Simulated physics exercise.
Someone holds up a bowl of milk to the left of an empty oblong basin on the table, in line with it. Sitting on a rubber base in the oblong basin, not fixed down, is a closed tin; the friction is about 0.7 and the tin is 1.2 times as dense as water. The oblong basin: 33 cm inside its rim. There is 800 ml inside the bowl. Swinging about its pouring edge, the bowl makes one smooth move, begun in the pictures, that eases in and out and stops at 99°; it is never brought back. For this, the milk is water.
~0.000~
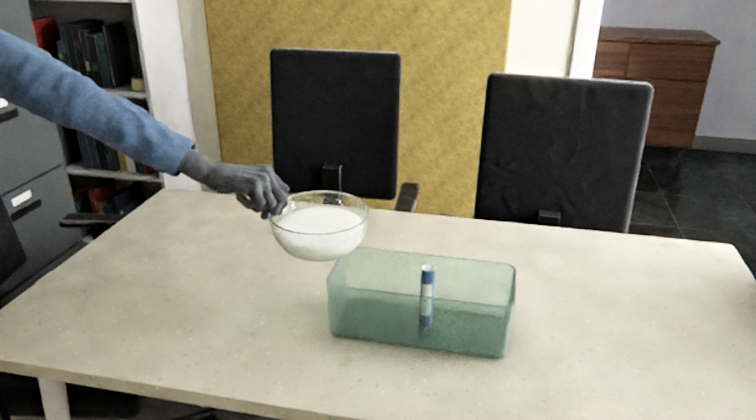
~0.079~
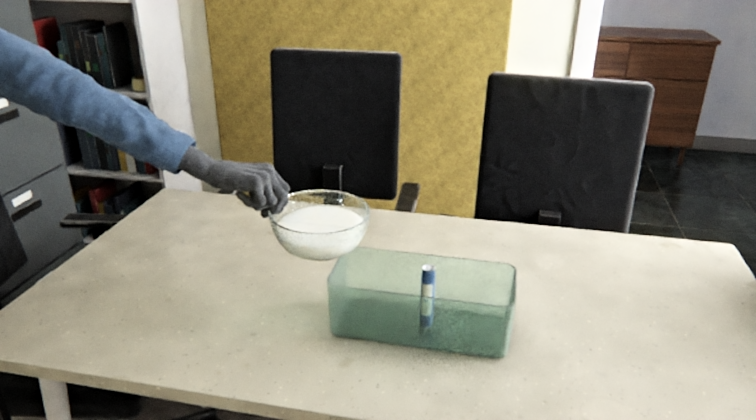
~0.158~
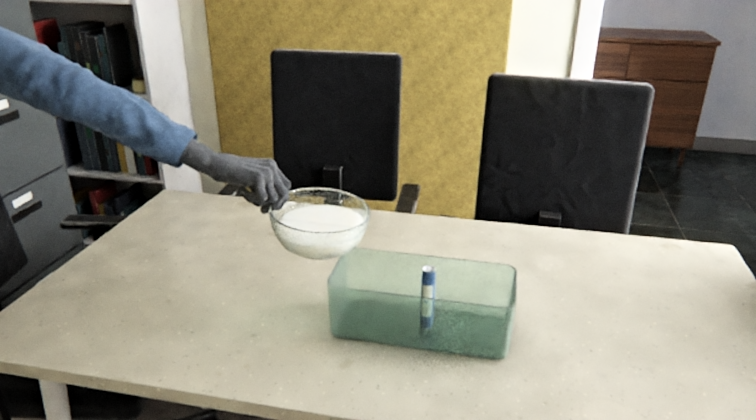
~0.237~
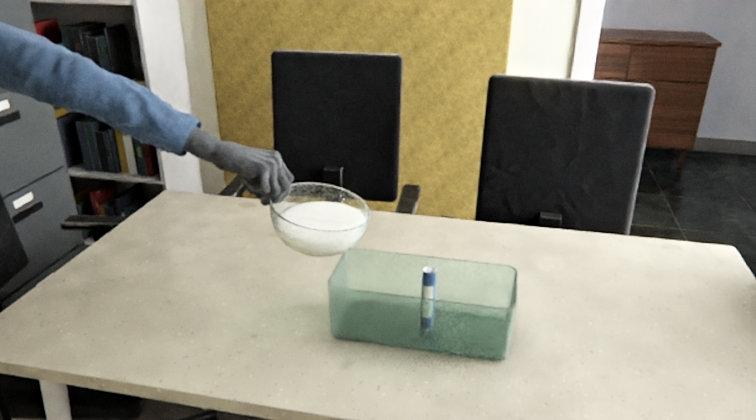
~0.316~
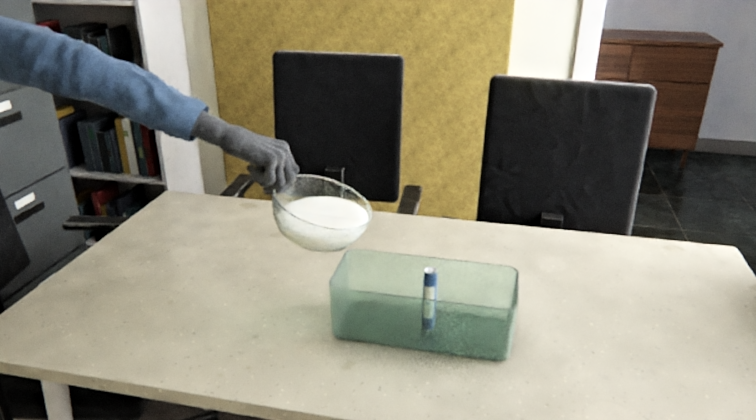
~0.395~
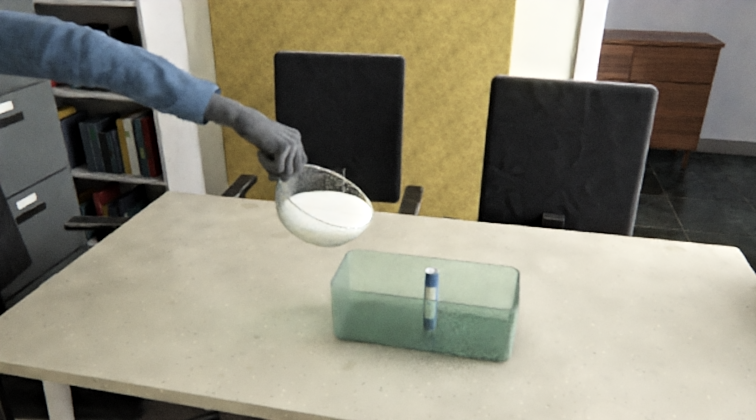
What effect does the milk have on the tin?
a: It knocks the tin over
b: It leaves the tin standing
Answer: A.
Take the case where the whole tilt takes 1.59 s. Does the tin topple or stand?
Well, the tin simply tips.
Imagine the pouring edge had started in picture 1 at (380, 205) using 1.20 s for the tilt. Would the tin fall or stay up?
It does not tip.
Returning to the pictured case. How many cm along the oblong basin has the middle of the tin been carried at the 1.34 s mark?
Centre to centre, close to 8 cm.
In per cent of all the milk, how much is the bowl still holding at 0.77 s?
About 38 percent.
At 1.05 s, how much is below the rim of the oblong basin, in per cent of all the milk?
Around 88 parts in a hundred.
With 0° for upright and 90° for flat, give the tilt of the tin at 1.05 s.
Roughly 50°.
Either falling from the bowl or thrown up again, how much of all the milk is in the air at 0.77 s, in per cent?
Close to 42 in a hundred.
After 0.77 s the tilt is 75° and 38 per cent is still to pour; the tin stands where it began.
After 1.05 s the tilt is 97° and 2 per cent is still to pour; the tin leans 51°.
After 1.34 s the tilt is 99° and 0 per cent is still to pour; the tin lies on its side.
After 1.65 s the tilt is 99° and 0 per cent is still to pour; the tin lies on its side.
In the end the tin lies on its side.
